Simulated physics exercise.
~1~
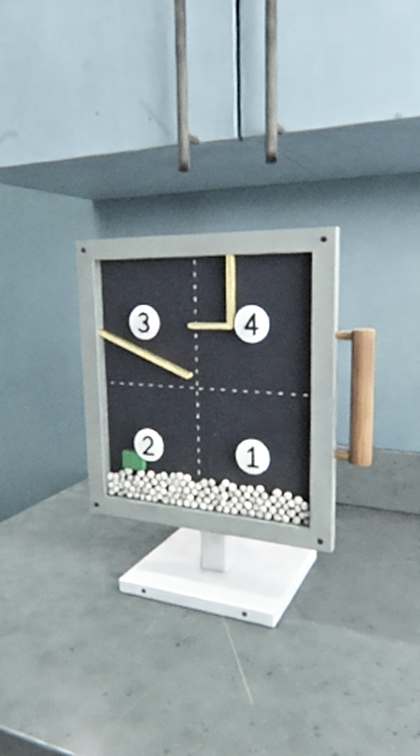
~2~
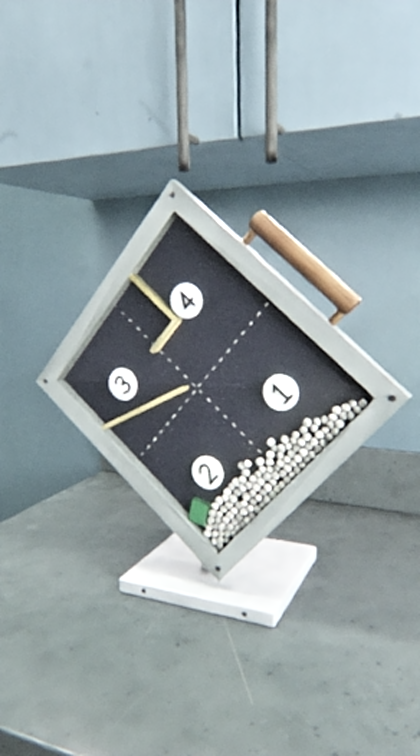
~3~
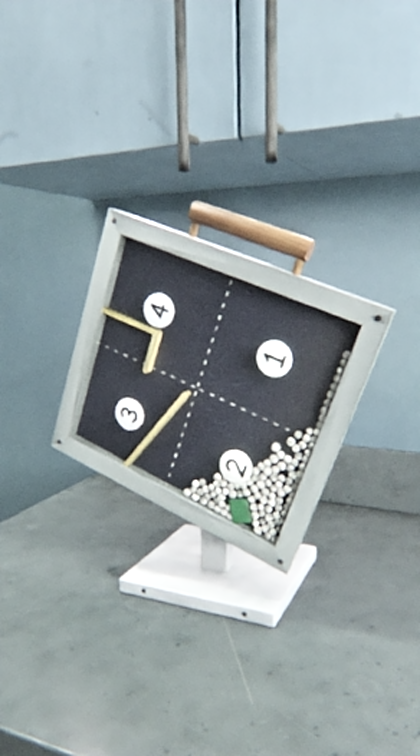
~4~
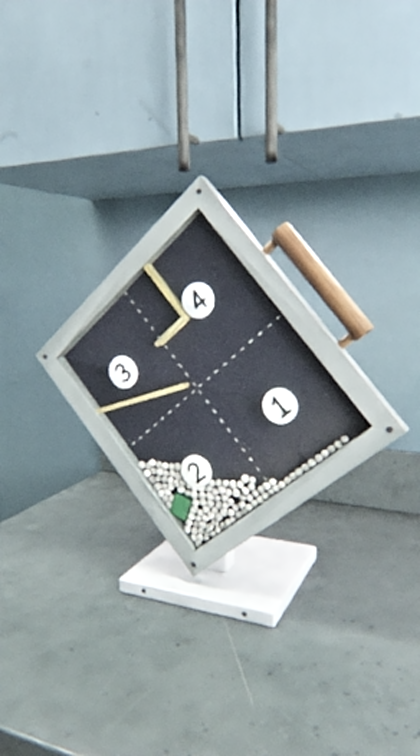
A framed box of small white beads tilted far anticlockwise on its stand, then swung partway back, the beads and a green block sliding with it, and it ended still tilted, with most beads in quarter two and a few in quarter one.
